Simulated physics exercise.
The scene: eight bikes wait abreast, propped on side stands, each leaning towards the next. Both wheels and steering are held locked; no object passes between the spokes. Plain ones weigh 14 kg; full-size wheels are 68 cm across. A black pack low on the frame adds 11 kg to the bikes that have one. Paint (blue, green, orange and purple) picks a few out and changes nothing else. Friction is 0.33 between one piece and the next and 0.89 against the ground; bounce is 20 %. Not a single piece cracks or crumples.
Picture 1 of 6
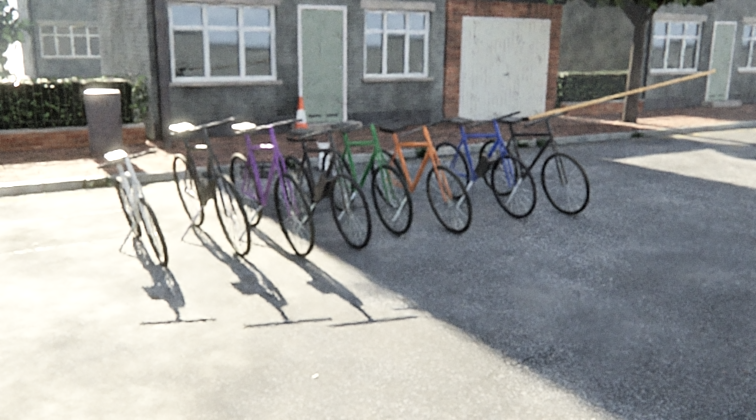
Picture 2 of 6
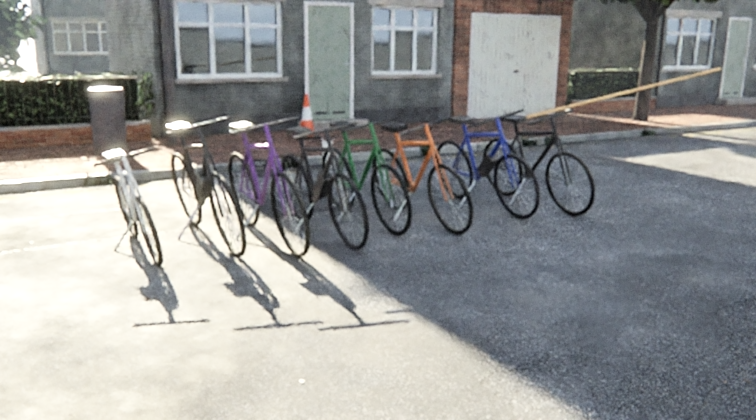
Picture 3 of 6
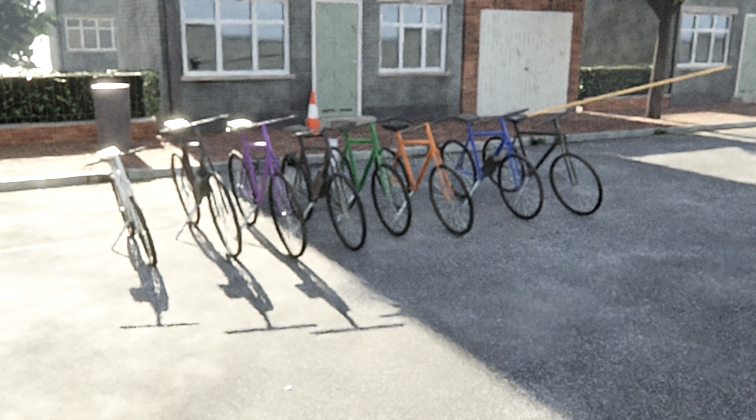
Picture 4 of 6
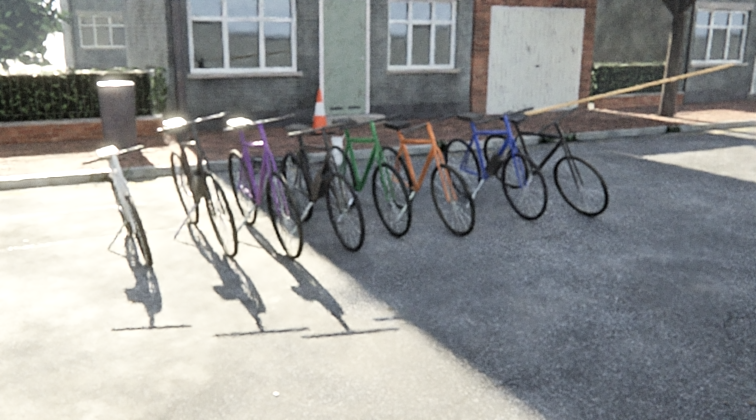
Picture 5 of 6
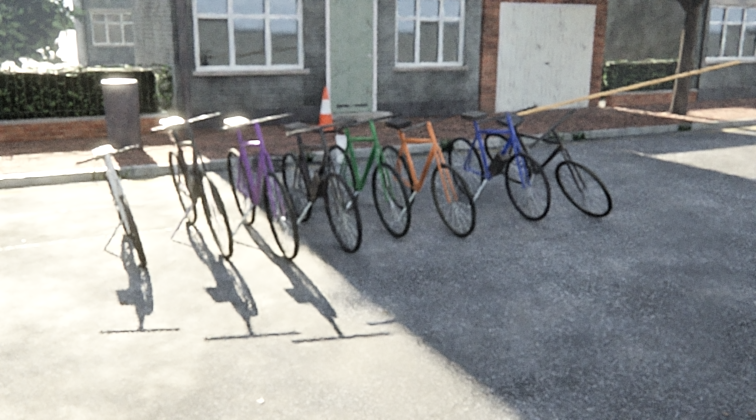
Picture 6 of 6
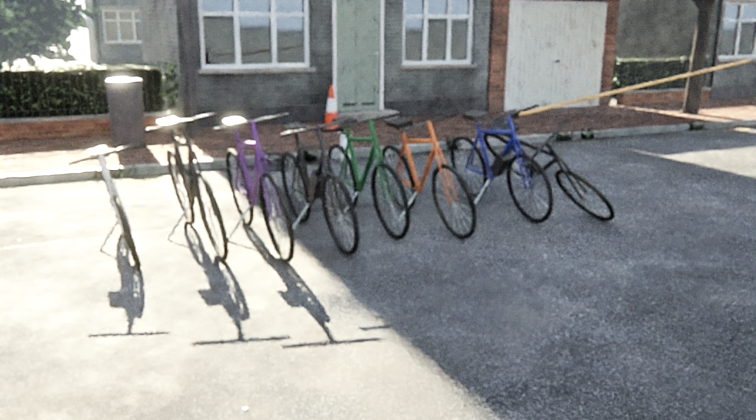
On a sunlit street, a pole pushes the far right bicycle, which leans over sideways.
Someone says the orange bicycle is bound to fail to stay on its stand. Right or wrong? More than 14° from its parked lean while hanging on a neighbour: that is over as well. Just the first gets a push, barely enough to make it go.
Right, it ends up down.
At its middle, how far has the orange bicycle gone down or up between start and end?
Lower, by roughly 15 cm.
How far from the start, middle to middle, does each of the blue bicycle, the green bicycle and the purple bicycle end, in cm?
I'd estimate blue at 60 cm, green at 60 cm and purple at 20 cm.
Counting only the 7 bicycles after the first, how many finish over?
I count 5.
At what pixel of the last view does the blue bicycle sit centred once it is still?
I'd say its middle settles close to (468, 188).
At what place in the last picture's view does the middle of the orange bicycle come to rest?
I'd put it somewhere near (356, 194).
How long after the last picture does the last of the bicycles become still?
3.0 s, roughly.
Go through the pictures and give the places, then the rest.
In the first picture (each place is the centre of the face we see best; the camera moves round a little), pole end (528, 120) 11 cm from the first bicycle; orange bicycle (390, 180); blue bicycle (452, 169); purple bicycle (307, 199); the others all in place.
In the second picture, pole end pushing; orange bicycle (391, 178).
In the third picture, pole end pushing; orange bicycle (392, 178); the others all in place.
In the fourth picture, pole end pushing; orange bicycle (393, 178); the others all in place.
In the fifth picture, pole end pushing; orange bicycle (393, 178); the others all in place.
In the sixth picture, pole end (518, 116) stopped; orange bicycle (393, 178); blue bicycle (464, 168); green bicycle (404, 187); the others all in place.
Then, 0.78 s later than the last frame, 1 of the 7 other bicycles over; orange bicycle unmoved; blue bicycle tilted 40°.
Then, 2.00 s later than the last frame, 3 of the 7 other bicycles over; orange bicycle tilted 57°; blue bicycle tilted 68°.
When it is over, 5 of the 7 other bicycles over; orange bicycle tilted 60°; blue bicycle tilted 68°; green bicycle tilted 51°. Two left standing. In pixels of the last frame, middles, orange bicycle near (356, 194), blue bicycle near (468, 188).
